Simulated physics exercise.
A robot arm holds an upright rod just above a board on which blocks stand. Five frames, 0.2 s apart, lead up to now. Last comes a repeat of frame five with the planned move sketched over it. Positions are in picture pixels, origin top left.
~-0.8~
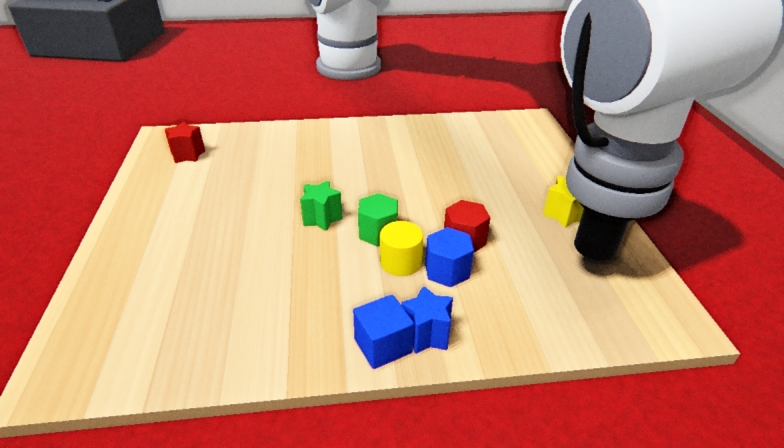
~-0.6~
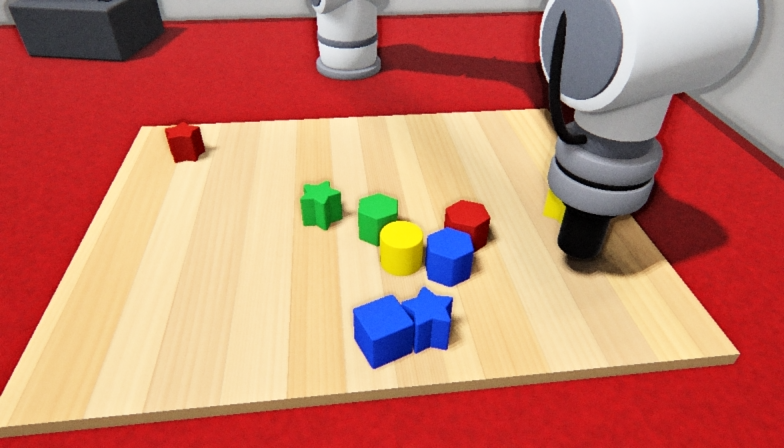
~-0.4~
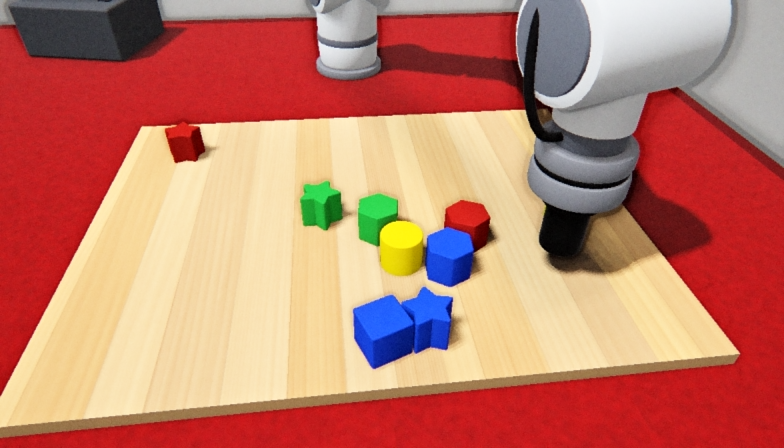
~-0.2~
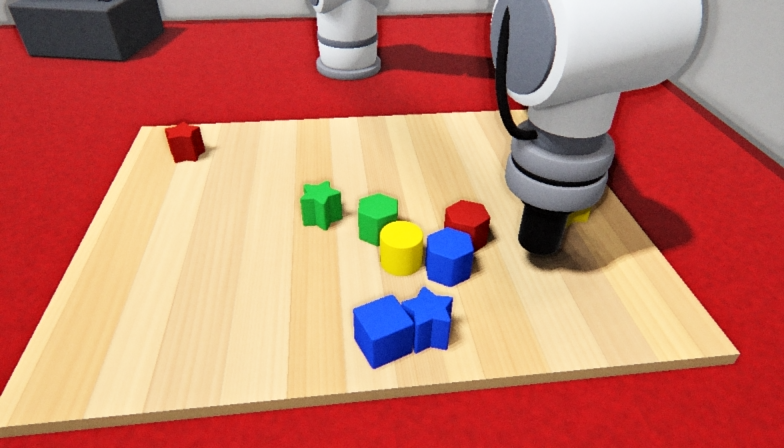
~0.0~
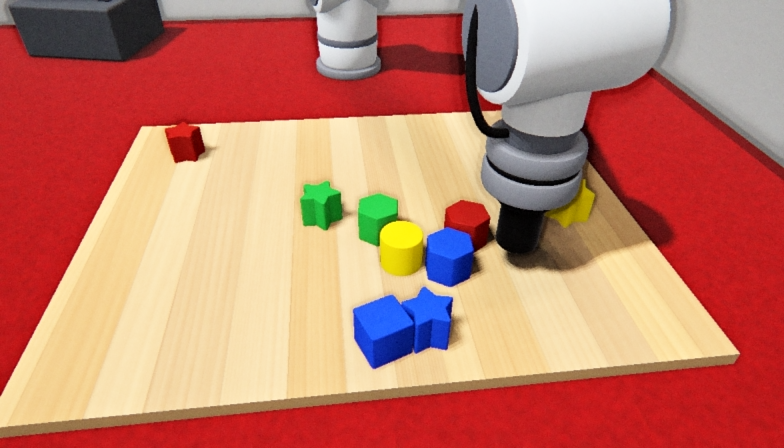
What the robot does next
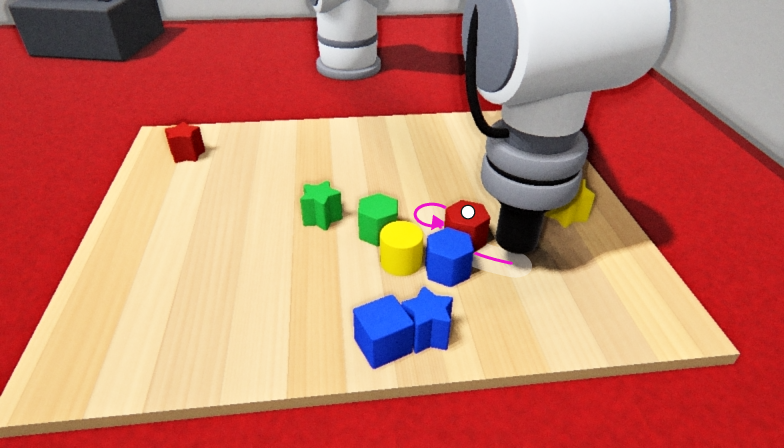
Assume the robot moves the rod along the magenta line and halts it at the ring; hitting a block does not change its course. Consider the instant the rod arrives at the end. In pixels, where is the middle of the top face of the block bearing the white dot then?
It should be at about (408, 173).
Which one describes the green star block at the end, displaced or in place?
Right where it was.
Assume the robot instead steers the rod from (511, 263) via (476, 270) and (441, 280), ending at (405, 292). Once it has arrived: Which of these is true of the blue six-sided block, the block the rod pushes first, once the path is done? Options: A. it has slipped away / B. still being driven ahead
The one that fits is B, still being driven ahead.
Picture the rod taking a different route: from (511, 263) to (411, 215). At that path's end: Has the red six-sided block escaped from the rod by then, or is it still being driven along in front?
The rod still pushes it.
The line goes from (511, 263) through (475, 253) and (447, 235) to (433, 215); the dot is on the red six-sided block.
What follows on the original path. One third of the way, rod at (478, 232); blue six-sided block at (446, 242); red six-sided block at (452, 205).
Two thirds of the way, rod at (449, 214); yellow circular block at (396, 234); blue six-sided block at (442, 241), turned 25° anticlockwise; red six-sided block at (426, 188), turned 15° clockwise.
At the end, rod at (435, 194); green star block unmoved; green six-sided block unmoved; yellow circular block at (396, 234); blue six-sided block at (442, 241), turned 25° anticlockwise; red six-sided block at (408, 173).
